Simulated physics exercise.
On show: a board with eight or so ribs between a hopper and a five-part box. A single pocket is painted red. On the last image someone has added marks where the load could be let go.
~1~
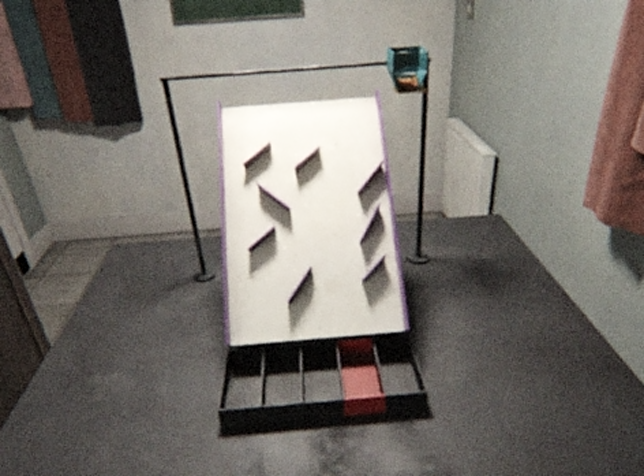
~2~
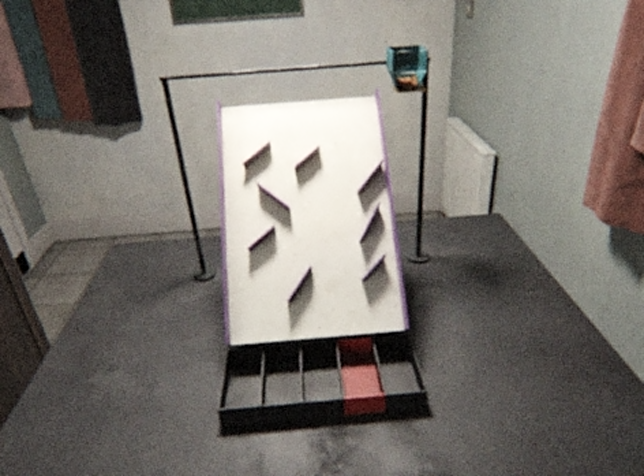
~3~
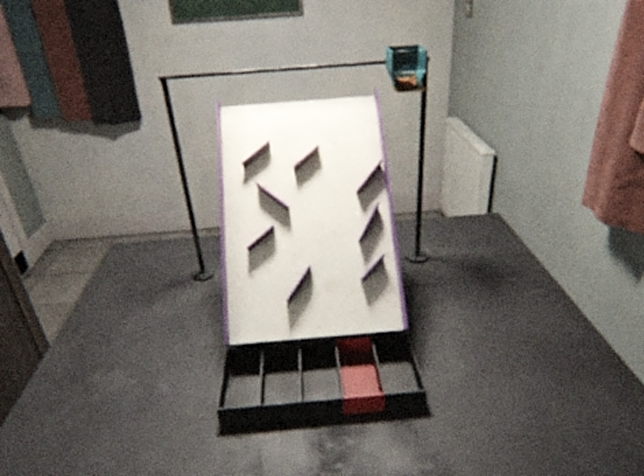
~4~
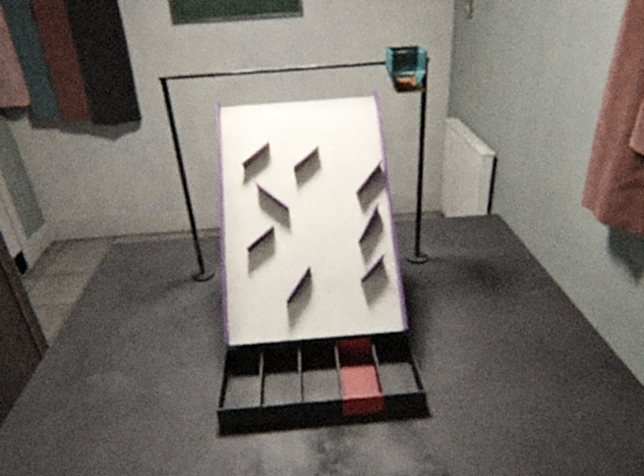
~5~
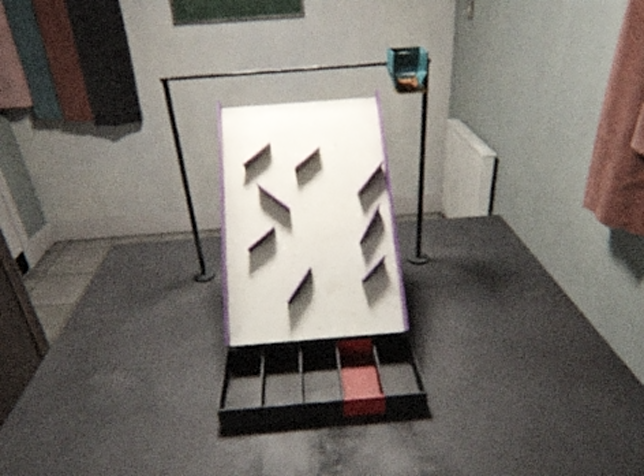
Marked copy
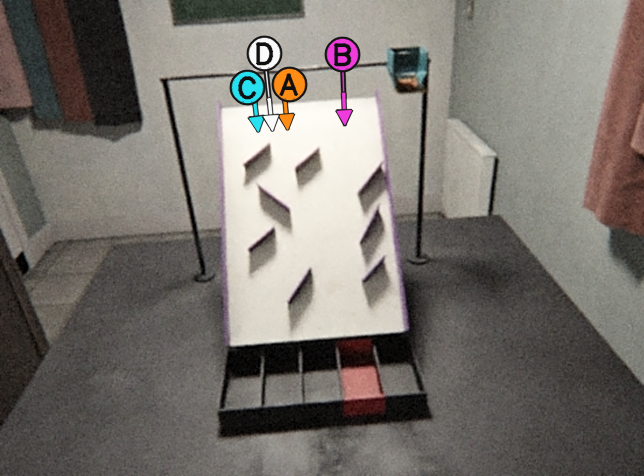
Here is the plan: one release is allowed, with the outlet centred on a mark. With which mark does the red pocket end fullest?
Choose A.
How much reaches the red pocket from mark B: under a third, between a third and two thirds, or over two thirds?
It is under a third.
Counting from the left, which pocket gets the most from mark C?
The first.
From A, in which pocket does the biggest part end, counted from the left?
It is the fourth one.
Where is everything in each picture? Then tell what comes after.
Hopper (405, 84), cereal balls, door shut, in the first picture.
Ribs (243, 163) to (270, 141), (295, 167) to (319, 145), (258, 183) to (290, 207), in the second picture.
Ribs (358, 190) to (382, 160), (247, 248) to (273, 225), (360, 239) to (379, 202), in the third picture.
Ribs (286, 302) to (310, 266), (362, 279) to (384, 255), in the fourth picture.
Red pocket (364, 405), number 4 of 5 from the left, in the fifth picture.
On the marked copy, mark A meets the board at (287, 123); mark B meets the board at (344, 119); mark C meets the board at (257, 126); mark D meets the board at (271, 125).
With A, roughly two thirds in the red pocket, roughly a quarter in other pockets, about a tenth outside the box.
With B, roughly a quarter in the red pocket, roughly half in other pockets, roughly a quarter outside the box.
With C, just a few in the red pocket, the larger part in other pockets, roughly a quarter outside the box.
With D, roughly a quarter in the red pocket, roughly half in other pockets, roughly a quarter outside the box.
